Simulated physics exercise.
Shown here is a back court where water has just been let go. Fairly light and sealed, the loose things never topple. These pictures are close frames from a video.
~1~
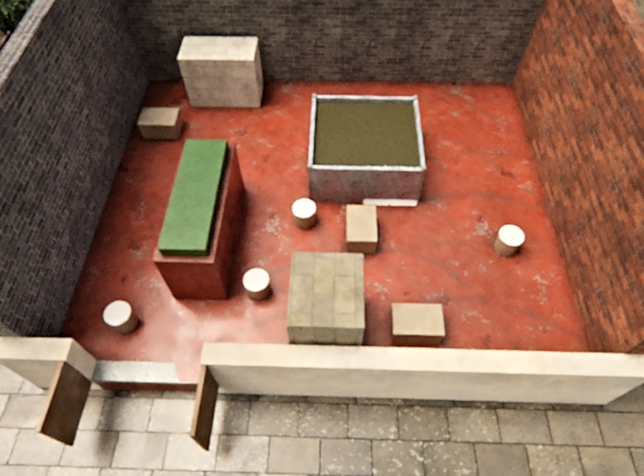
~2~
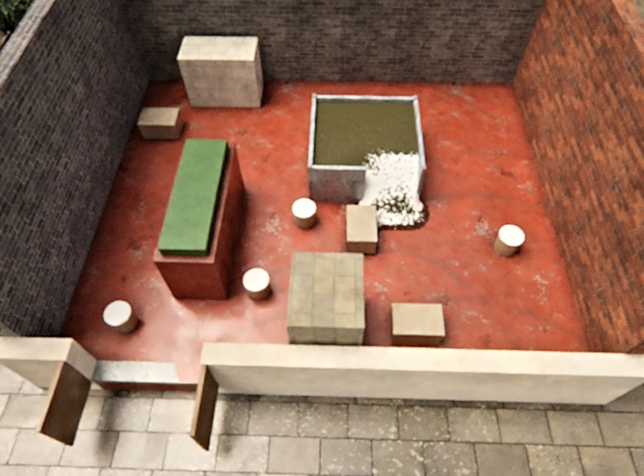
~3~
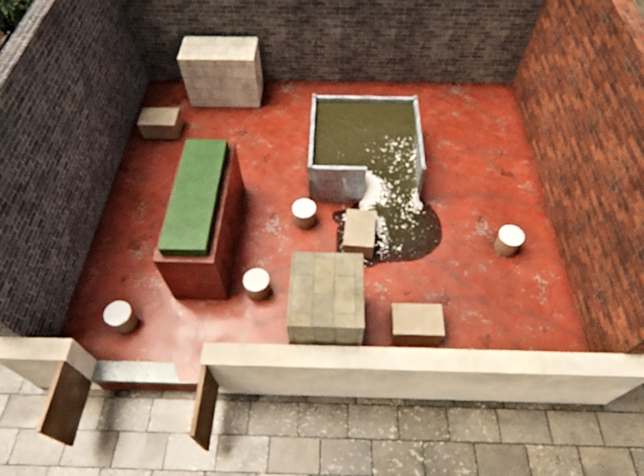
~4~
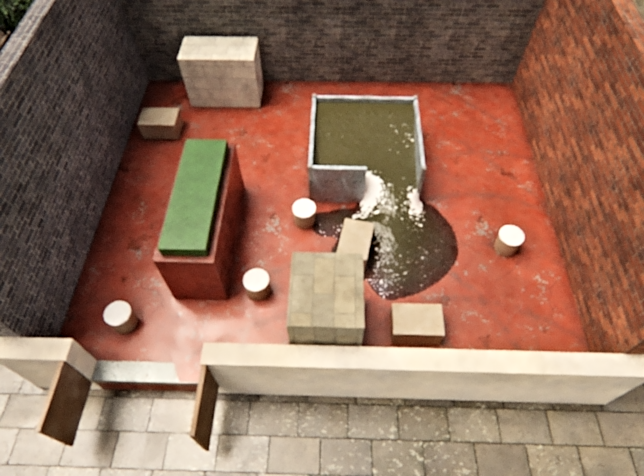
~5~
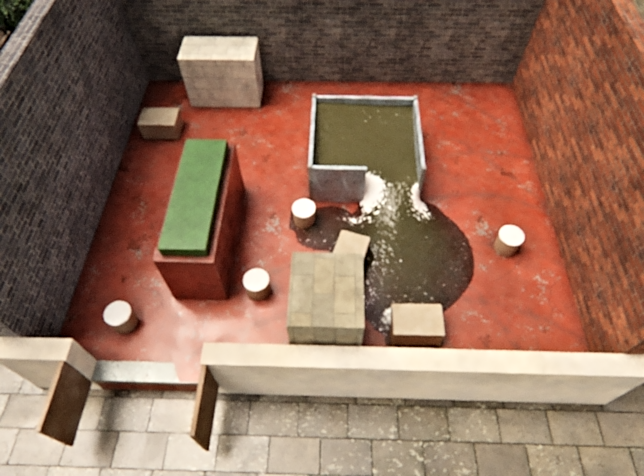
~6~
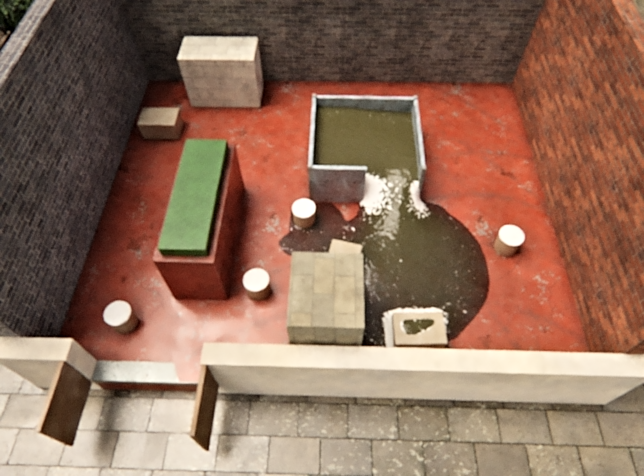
A walled tank in a red-floored court let out murky water through its front, and the spreading pool pushed one crate toward a large block, then reached another crate near the front wall and nudged it slightly.
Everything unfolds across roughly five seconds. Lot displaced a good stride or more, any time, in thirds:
Share shifted well: Middle, a third to two thirds.
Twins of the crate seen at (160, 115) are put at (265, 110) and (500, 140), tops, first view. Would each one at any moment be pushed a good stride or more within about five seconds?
Result by copy: Didn't cover it; covered it.
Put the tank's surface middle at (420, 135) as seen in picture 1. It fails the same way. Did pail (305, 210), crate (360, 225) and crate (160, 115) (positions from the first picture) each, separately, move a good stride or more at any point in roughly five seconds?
Result per object - went far, went far, stayed close.
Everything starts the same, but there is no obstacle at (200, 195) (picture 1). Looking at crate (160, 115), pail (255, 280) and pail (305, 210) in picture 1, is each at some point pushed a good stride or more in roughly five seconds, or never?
Outcome in listed order - hardly budged, knocked clear, hardly budged.
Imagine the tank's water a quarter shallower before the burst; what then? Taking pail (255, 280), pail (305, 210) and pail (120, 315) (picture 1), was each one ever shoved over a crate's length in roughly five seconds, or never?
The first one: Reaches it. The second: Doesn't reach it. The third: Doesn't reach it.
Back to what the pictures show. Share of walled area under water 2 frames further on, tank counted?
My guess is around 25 per cent.
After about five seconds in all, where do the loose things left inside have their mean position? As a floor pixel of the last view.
Mean floor position: Approx. (309, 207) px, last view.
A moment on, 1 of 7 are well off their spots; 0 afloat.
Next, 3 of 7 are well off their spots; 1 afloat.
Later, 4 of 7 are well off their spots; 1 afloat.
In the end, 4 of 7 are well off their spots, and 4 have been at some point; 2 afloat.
